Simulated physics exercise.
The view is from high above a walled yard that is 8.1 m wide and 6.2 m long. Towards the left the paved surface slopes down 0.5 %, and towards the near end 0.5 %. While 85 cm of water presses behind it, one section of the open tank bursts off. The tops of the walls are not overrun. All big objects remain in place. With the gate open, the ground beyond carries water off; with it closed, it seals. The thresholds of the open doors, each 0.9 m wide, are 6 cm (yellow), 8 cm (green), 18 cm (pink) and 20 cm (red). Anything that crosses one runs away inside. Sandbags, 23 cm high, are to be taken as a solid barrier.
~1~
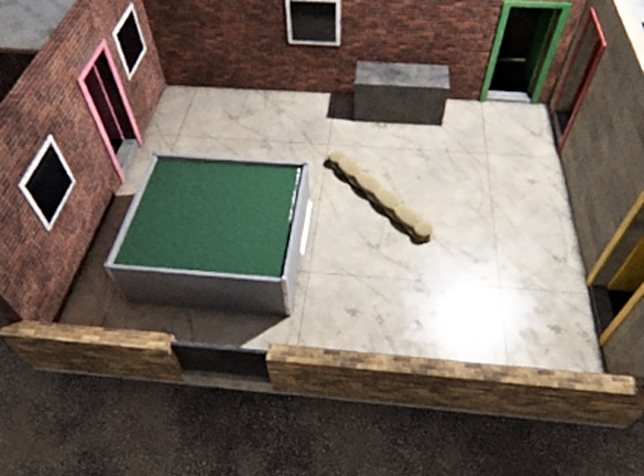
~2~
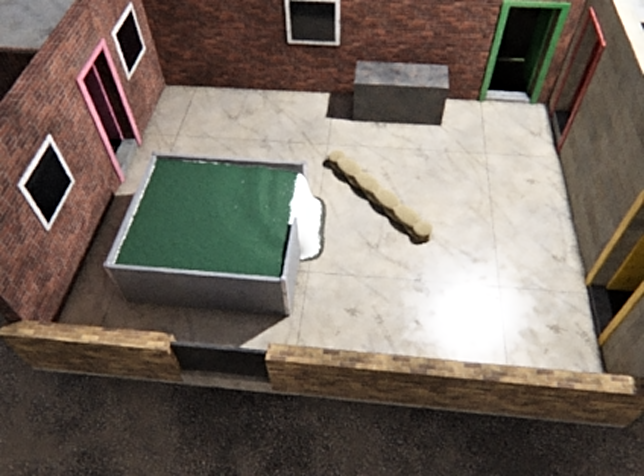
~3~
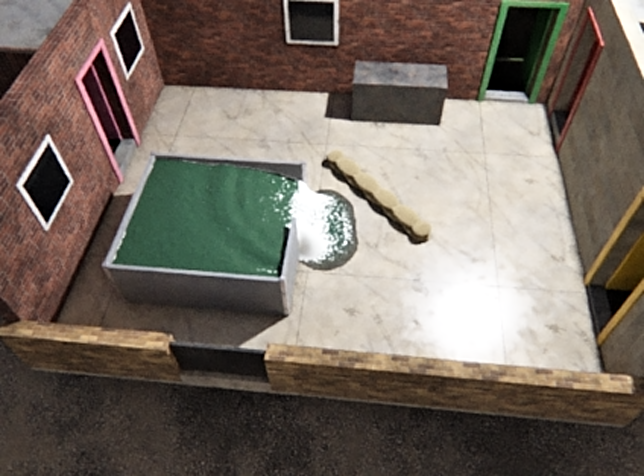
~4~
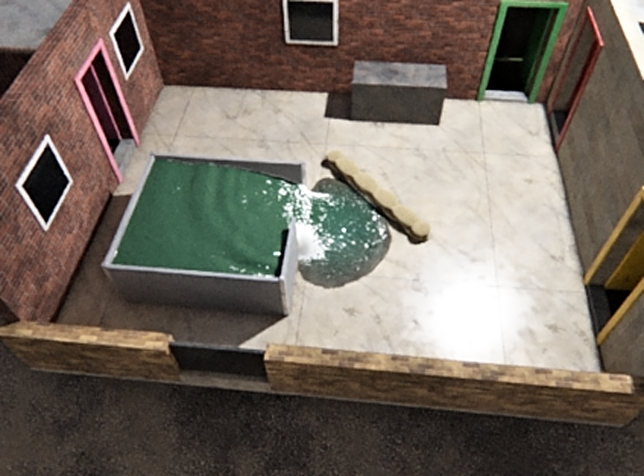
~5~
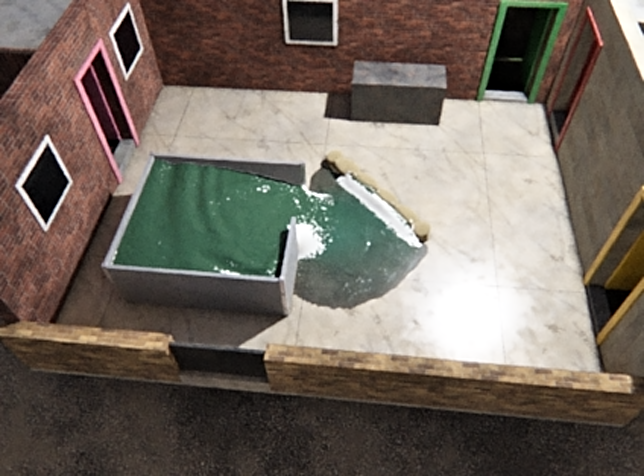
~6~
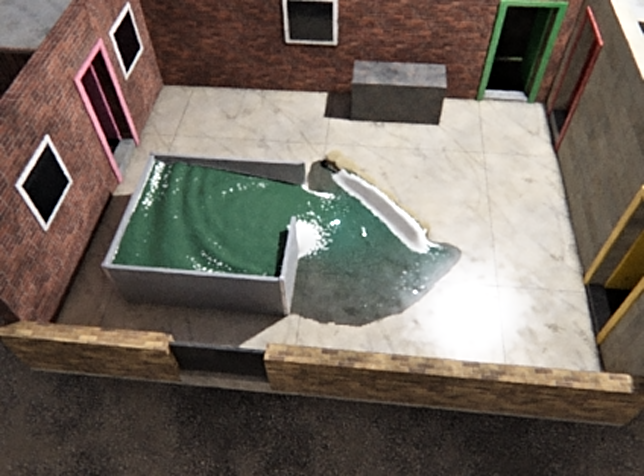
A walled yard with a pale paved floor and brick walls is seen from high above by a still camera. A grey-sided open tank of green water stands at the left, with a low tan barrier slanting beside it and a grey block by the back wall. Water bursts from the tank's right side, foaming white, spreads rightward over the floor, meets the barrier and flows along it, passing its near end.
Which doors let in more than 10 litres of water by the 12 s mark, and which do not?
By then, the yellow door lets in more than that, the green door lets in more than that, the pink door does not, the red door does not.
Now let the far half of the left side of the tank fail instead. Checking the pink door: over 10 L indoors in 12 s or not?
Against that limit: Pink beyond it.
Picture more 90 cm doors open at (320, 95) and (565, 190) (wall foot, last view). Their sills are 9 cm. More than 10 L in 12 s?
Order as listed: Respected and surpassed.
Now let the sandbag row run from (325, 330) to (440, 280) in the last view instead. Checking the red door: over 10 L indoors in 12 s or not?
Against that limit: Red over.
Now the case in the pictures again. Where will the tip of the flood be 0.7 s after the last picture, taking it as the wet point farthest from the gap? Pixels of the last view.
That lands around (588, 326) in the last picture.
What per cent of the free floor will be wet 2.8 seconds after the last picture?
About 75 per cent.
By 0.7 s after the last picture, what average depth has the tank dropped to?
It averages close to 62 cm.
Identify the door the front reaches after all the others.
It would be the pink one.
Then, 0.7 s after the last picture water covers 30 % of the floor and is deepest (52 cm) near (374, 210); yellow door 6 cm at the sill, 0 L in, green door not reached, pink door not reached, red door not reached.
Then, 1.5 s after the last picture water covers 55 % of the floor and is deepest (48 cm) near (602, 397); yellow door 13 cm at the sill, 43 L in, green door not reached, pink door not reached, red door not reached.
Then, 2.8 s after the last picture water covers 75 % of the floor and is deepest (36 cm) near (597, 372); yellow door 25 cm at the sill, 206 L in, green door 7 cm at the sill, 0 L in, pink door not reached, red door 10 cm at the sill, 0 L in.
Then, 6.3 s after the last picture water covers 95 % of the floor and is deepest (20 cm) near (364, 202); yellow door 16 cm at the sill, 435 L in, green door 15 cm at the sill, 21 L in, pink door 7 cm at the sill, 0 L in, red door 11 cm at the sill, 0 L in.
Then, 11.3 s after the last picture water covers 95 % of the floor and is deepest (16 cm) near (90, 249); yellow door 10 cm at the sill, 552 L in, green door 9 cm at the sill, 78 L in, pink door 13 cm at the sill, 0 L in, red door 9 cm at the sill, 0 L in.
